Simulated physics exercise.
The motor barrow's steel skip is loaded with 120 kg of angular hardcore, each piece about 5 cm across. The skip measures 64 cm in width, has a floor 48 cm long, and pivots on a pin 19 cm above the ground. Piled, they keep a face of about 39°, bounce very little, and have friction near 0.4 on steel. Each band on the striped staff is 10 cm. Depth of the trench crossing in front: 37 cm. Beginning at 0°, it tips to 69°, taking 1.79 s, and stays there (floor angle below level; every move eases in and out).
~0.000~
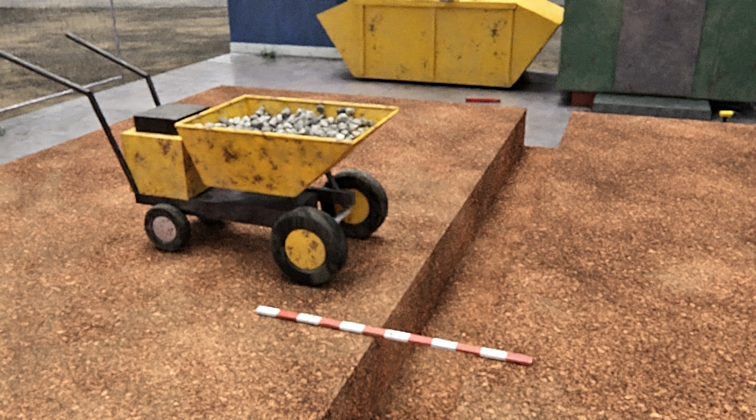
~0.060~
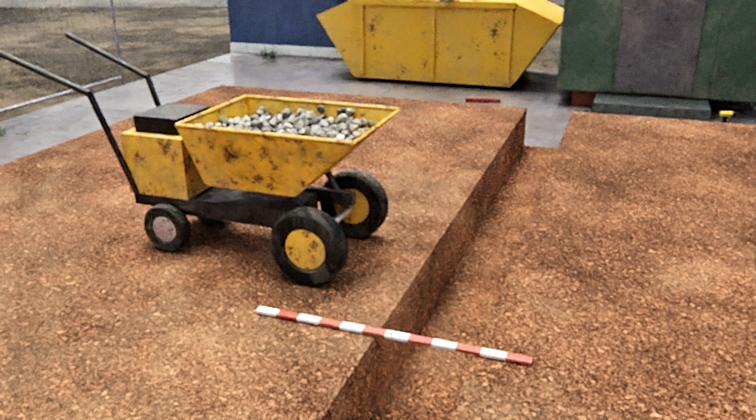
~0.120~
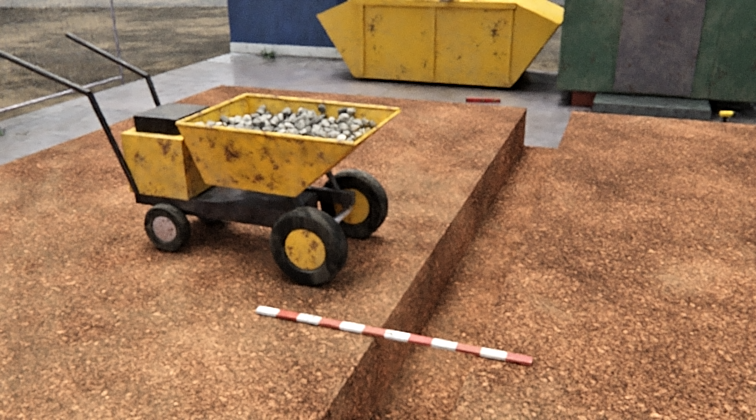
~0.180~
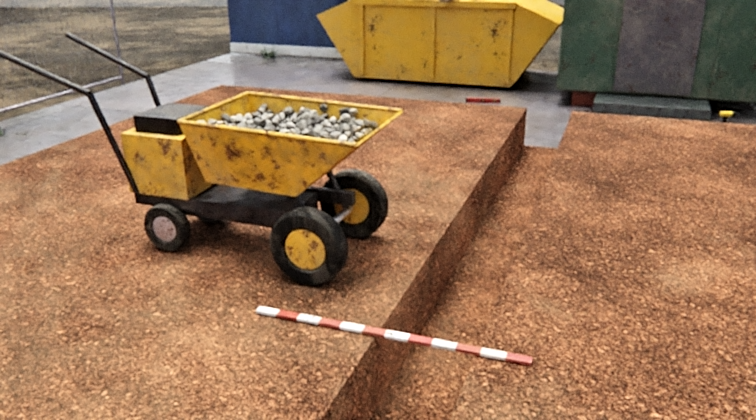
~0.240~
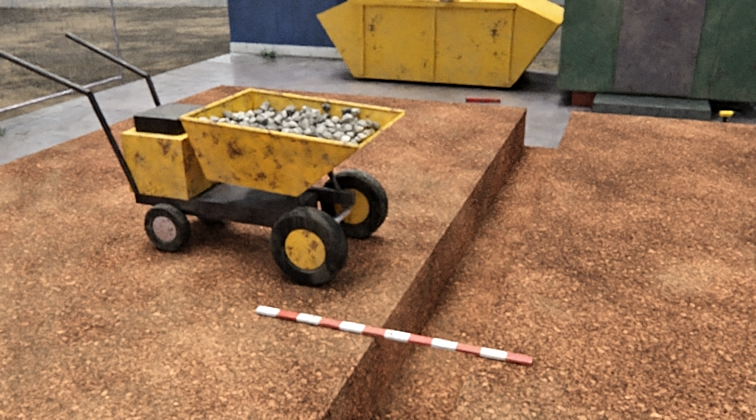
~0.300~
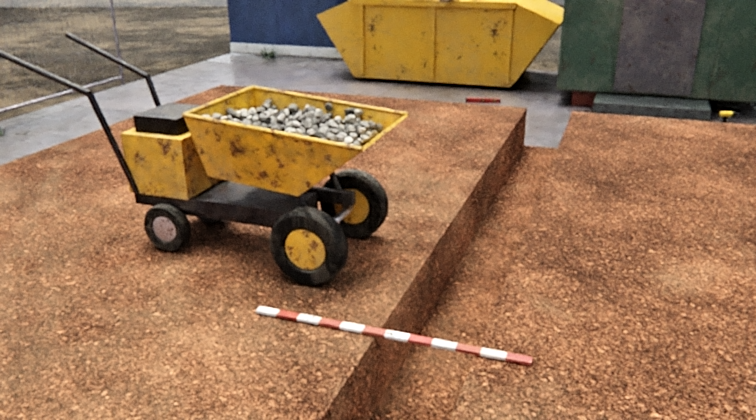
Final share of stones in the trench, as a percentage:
96 per cent.
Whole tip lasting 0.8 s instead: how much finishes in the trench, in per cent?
I'd put it at roughly 85 per cent.
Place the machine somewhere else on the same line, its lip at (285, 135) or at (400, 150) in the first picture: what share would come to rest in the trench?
From the first place around 65 per cent, from the other around 35.
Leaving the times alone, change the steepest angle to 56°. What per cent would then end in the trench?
About 40%.
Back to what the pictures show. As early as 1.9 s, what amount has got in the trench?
About 40 per cent by then.
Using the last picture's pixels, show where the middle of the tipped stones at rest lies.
Somewhere near pixel (469, 329).
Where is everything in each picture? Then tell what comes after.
In the first frame, the skip is at 0°, its lip at (352, 143); the top of the load is at (326, 118).
In the second frame, the skip is at 0°, its lip at (352, 143); the top of the load is at (326, 118); the stones move at 0.1 m/s on average.
In the third frame, the skip is at 1°, its lip at (354, 144); the top of the load is at (321, 115); the stones move at 0.1 m/s on average.
In the fourth frame, the skip is at 2°, its lip at (356, 146); the top of the load is at (309, 112); the stones move at 0.2 m/s on average.
In the fifth frame, the skip is at 3°, its lip at (359, 147); the top of the load is at (301, 112); the stones move at 0.2 m/s on average.
In the sixth frame, lip at (362, 150), floor tilted 5°, highest stones at (276, 111); the stones move at 0.3 m/s on average.
After 1.3 s the floor is at 58°; 100 % in the skip; the foremost stones are at (435, 223).
After 1.9 s the floor is at 69°; 61 % in the skip, 38 % in the trench, 1 % past the trench; the foremost stones are at (504, 280).
After 2.2 s the floor is at 69°; 26 % in the skip, 71 % in the trench, 3 % past the trench; the foremost stones are at (556, 295).
After 4.2 s the floor is at 69°; 0 % in the skip, 96 % in the trench, 4 % past the trench; the foremost stones are at (562, 297).
